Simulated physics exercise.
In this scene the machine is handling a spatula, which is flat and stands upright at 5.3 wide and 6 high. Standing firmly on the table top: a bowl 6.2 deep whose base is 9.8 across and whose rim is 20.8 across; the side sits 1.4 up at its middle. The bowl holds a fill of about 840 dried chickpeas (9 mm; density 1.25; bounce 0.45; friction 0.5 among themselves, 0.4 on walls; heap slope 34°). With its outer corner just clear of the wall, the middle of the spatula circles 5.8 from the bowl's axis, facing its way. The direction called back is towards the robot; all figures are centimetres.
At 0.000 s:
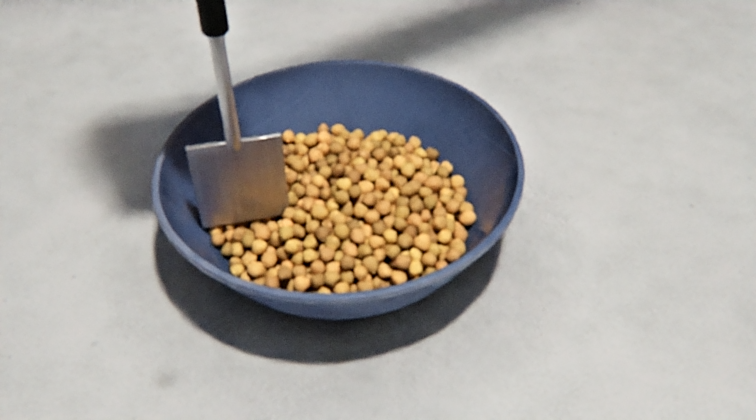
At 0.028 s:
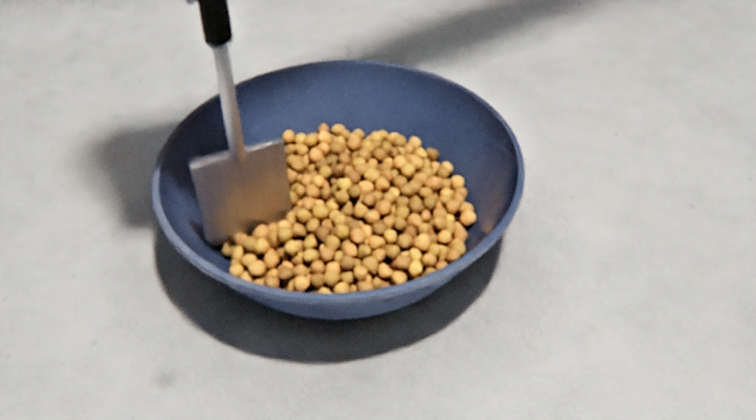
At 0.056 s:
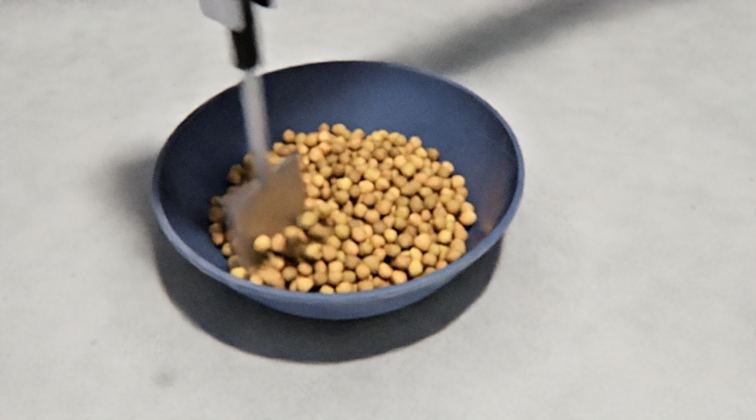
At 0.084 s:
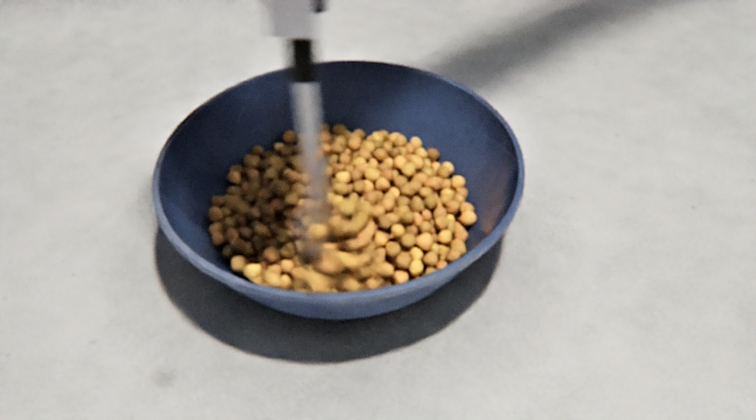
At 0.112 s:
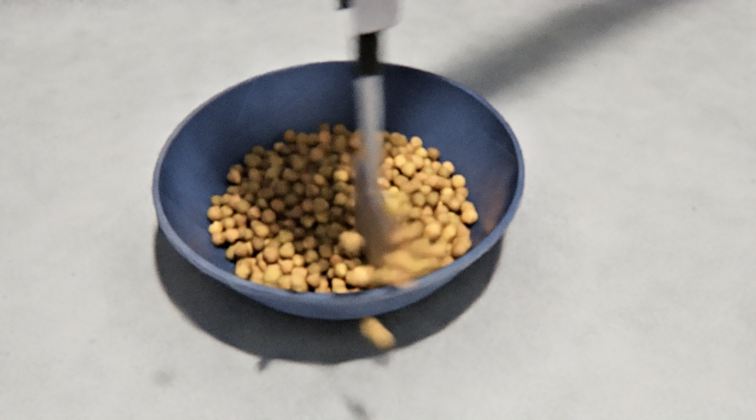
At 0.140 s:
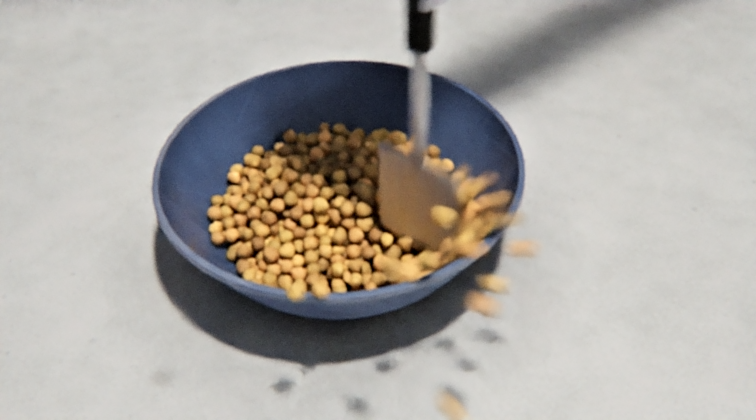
A wide blue bowl of tan dried chickpeas stands on a pale grey table top, seen from above at an angle by a still camera. A flat metal spatula with a black handle stands upright in the bowl's left side. It sweeps through the chickpeas along the near side to the right, pushing them rightward and flinging several over the rim above the table.
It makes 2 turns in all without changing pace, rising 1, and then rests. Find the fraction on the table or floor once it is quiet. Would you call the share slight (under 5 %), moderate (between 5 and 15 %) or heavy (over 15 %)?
I would call it heavy.
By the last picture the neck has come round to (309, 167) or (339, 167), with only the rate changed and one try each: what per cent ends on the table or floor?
About 10 per cent, then about 10 per cent.
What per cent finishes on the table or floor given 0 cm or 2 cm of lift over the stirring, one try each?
Trial one: Roughly 35 %; trial two: Roughly 10 %.
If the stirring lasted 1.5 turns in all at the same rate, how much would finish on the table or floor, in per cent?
I'd expect around 20 per cent.
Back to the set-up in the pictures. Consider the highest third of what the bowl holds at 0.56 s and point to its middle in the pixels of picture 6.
I'd say about (333, 209).
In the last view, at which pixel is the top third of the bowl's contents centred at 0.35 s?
Near (288, 210).
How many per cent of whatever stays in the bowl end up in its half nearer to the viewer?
50 %.
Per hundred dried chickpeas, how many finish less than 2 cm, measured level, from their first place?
Around 60 per cent.
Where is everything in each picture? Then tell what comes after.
The first picture shows spatula neck at (230, 119), 0° round; upper third of the load around (346, 200), from x 215 to 470, top at y 130; 843 in the bowl.
The second picture shows spatula neck at (234, 129), 11° round; upper third of the load around (346, 200), from x 215 to 470, top at y 130.
The third picture shows spatula neck at (261, 154), 39° round; upper third of the load around (345, 201), from x 215 to 470, top at y 130.
The fourth picture shows spatula neck at (313, 167), 69° round; upper third of the load around (351, 201), from x 215 to 470, top at y 130.
The fifth picture shows spatula neck at (372, 161), 99° round; upper third of the load around (377, 200), from x 215 to 470, top at y 130; 839 in the bowl, 4 in flight or on the tool.
The sixth picture shows spatula neck at (419, 138), 130° round; upper third of the load around (396, 193), from x 215 to 525, top at y 130; 831 in the bowl, 12 in flight or on the tool.
After 0.35 s, 357° round, highest piece 11 above the table; 706 in the bowl, 47 on the table or floor, 90 in flight or on the tool.
After 0.56 s, 225° round, highest piece 8 above the table; 654 in the bowl, 182 on the table or floor, 7 in flight or on the tool.
After 0.87 s, 0° round, highest piece 4 above the table; 653 in the bowl, 190 on the table or floor.
After 1.57 s, 0° round, highest piece 4 above the table; 653 in the bowl, 190 on the table or floor.
At rest, 653 in the bowl, 190 on the table or floor. That is 23 % on the table or floor.
